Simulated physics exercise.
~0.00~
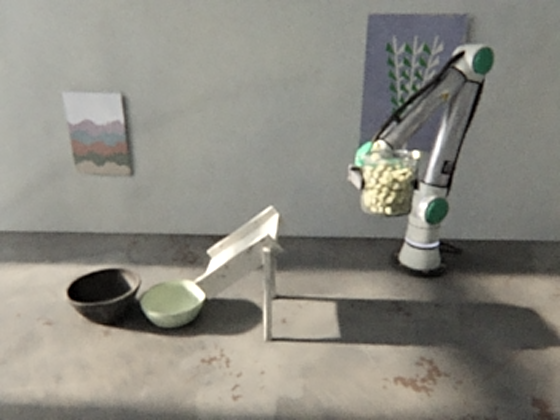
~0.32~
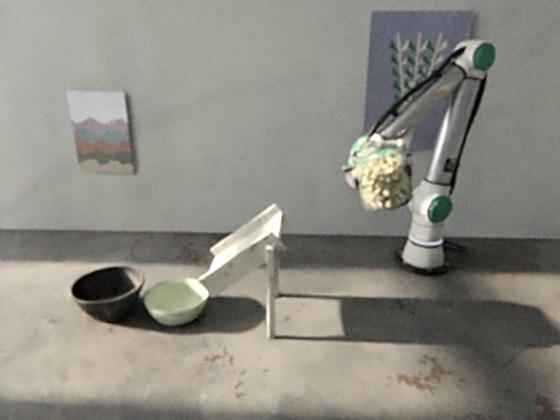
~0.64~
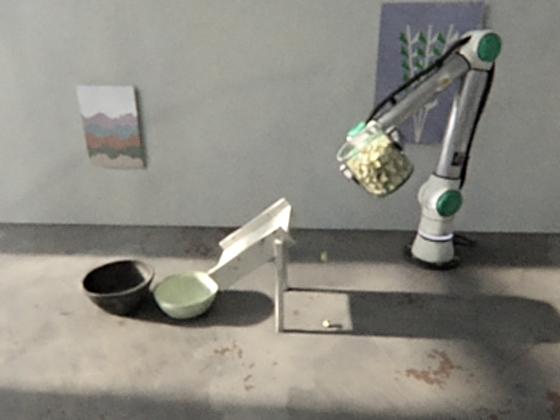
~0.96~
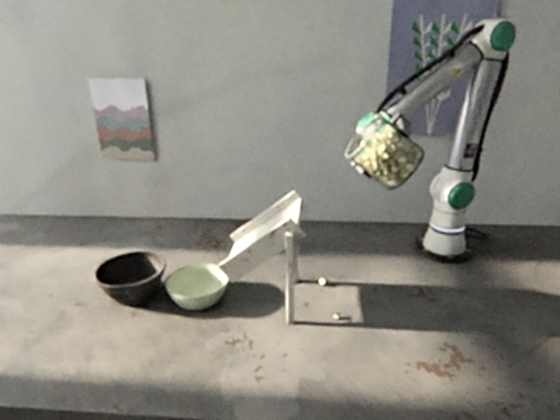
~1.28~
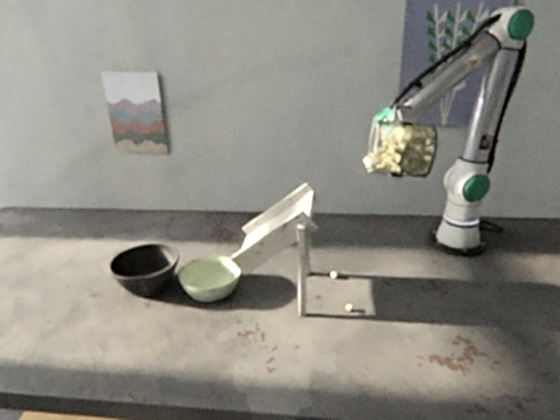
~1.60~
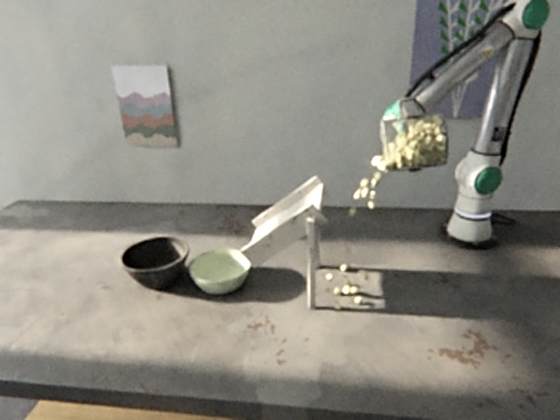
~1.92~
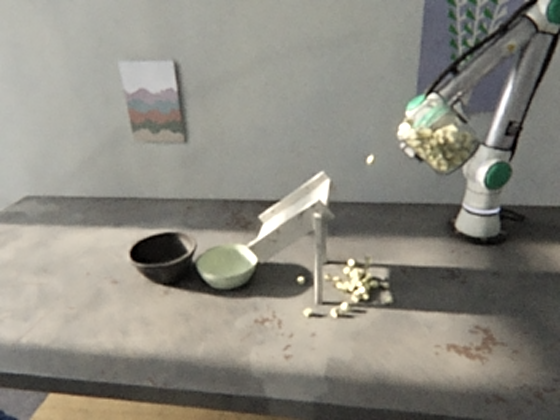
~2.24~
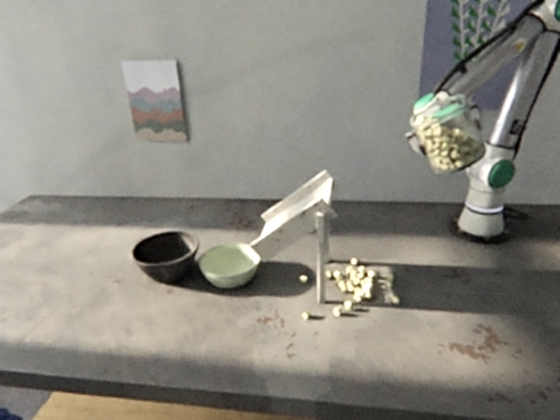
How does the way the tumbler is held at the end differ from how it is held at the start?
At the start the robot arm holds the tumbler upright, while at the end it holds it leaning over at an angle.
A grey tabletop stands before a plain grey wall with two hanging prints, seen from the front and slightly above. At the left sit a dark bowl and a pale green bowl, with a whitish sloping chute beside them, and at the right a silver robot arm with green joints holds a clear tumbler full of pale vegetable dice. The arm tips the tumbler towards the chute, and a couple of pieces drop. It tilts further and more dice spill, missing the chute and scattering around its support. Finally the arm tilts the tumbler partly back, still mostly full, leaving a loose pile on the table.
